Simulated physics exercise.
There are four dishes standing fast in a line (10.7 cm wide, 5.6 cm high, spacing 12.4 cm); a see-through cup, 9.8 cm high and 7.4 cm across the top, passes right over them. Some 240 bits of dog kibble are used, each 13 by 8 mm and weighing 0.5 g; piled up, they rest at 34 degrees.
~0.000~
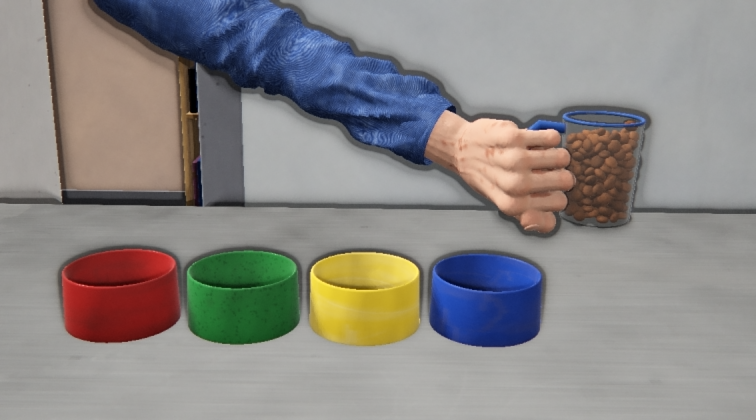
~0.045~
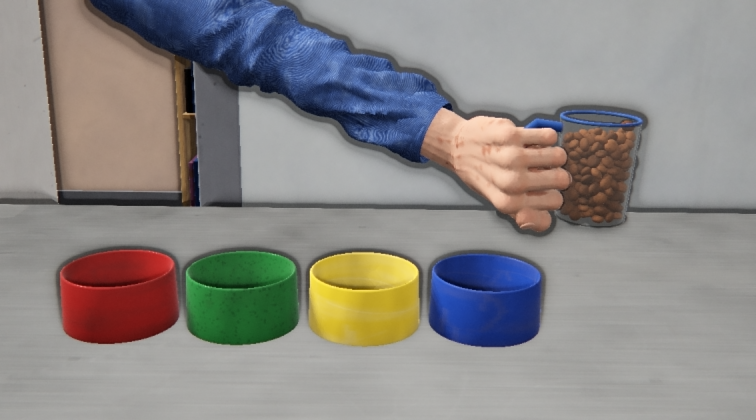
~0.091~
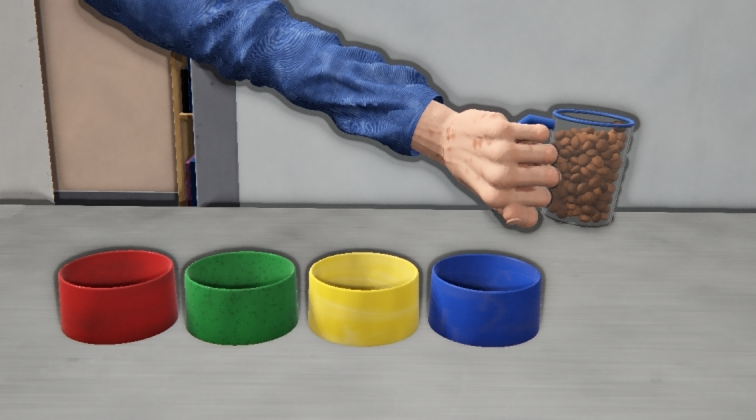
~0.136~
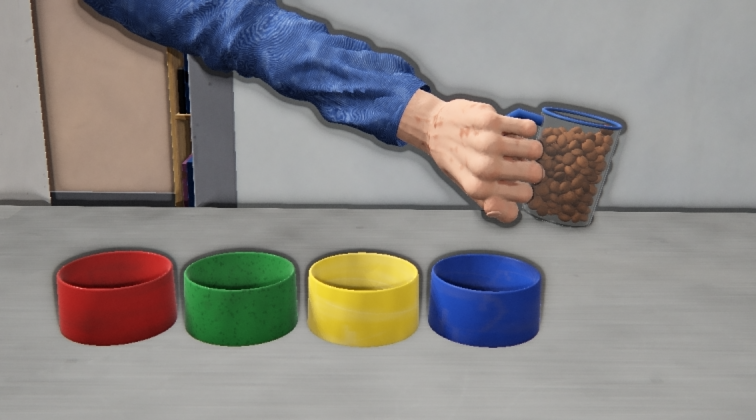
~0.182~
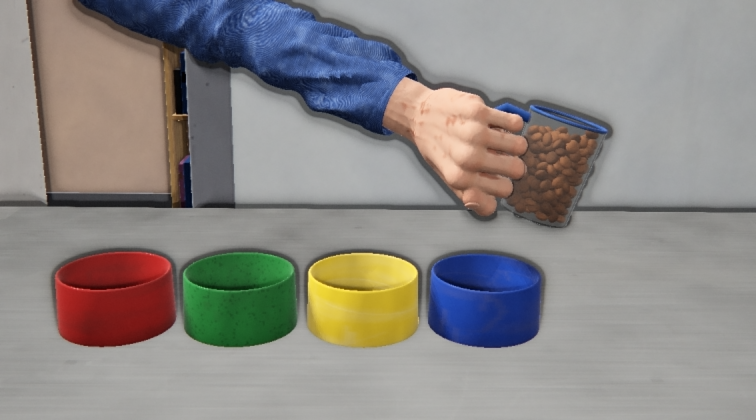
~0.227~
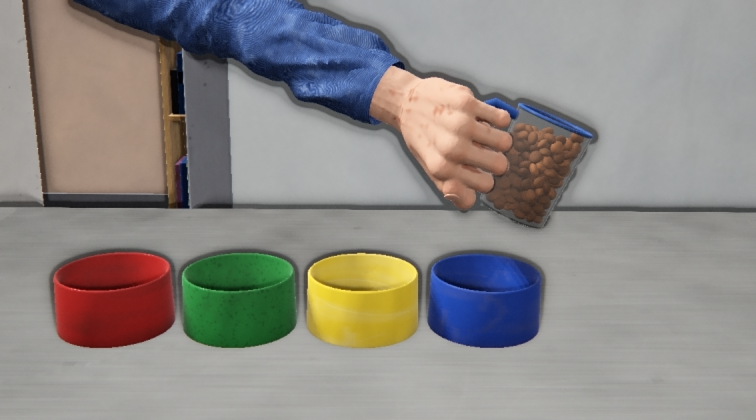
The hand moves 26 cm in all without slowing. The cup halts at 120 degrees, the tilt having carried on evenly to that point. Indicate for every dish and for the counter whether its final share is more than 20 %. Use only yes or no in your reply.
Red: No; blue: No; green: No; yellow: Yes; counter: No.
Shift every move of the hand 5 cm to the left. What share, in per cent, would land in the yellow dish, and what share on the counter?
Then the yellow dish would get 100 and the counter 0.
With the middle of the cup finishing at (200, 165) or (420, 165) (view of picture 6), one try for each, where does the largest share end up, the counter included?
Green, then blue.
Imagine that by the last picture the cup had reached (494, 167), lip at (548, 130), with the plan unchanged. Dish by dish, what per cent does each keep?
Dish by dish: Red 0 per cent, blue 0 per cent, green 0 per cent, yellow 90 per cent.
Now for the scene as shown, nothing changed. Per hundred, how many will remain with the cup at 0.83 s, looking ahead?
Around 95 in a hundred.
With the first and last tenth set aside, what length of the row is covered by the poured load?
It covers some 7 centimetres of the row.
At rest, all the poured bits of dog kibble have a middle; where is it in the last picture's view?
(379, 305) or so.
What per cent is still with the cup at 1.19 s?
Somewhere near 35 per cent.
Then, at 0.59 s, tilt 69 degrees; cup holds 100 %.
After 0.83 s, tilt 101 degrees; cup holds 95 %.
After 1.19 s, tilt 120 degrees; cup holds 35 %, yellow 50 %.
By 2.1 s all is still; red 0 %, blue 5 %, green 0 %, yellow 85 %, counter 10 %.
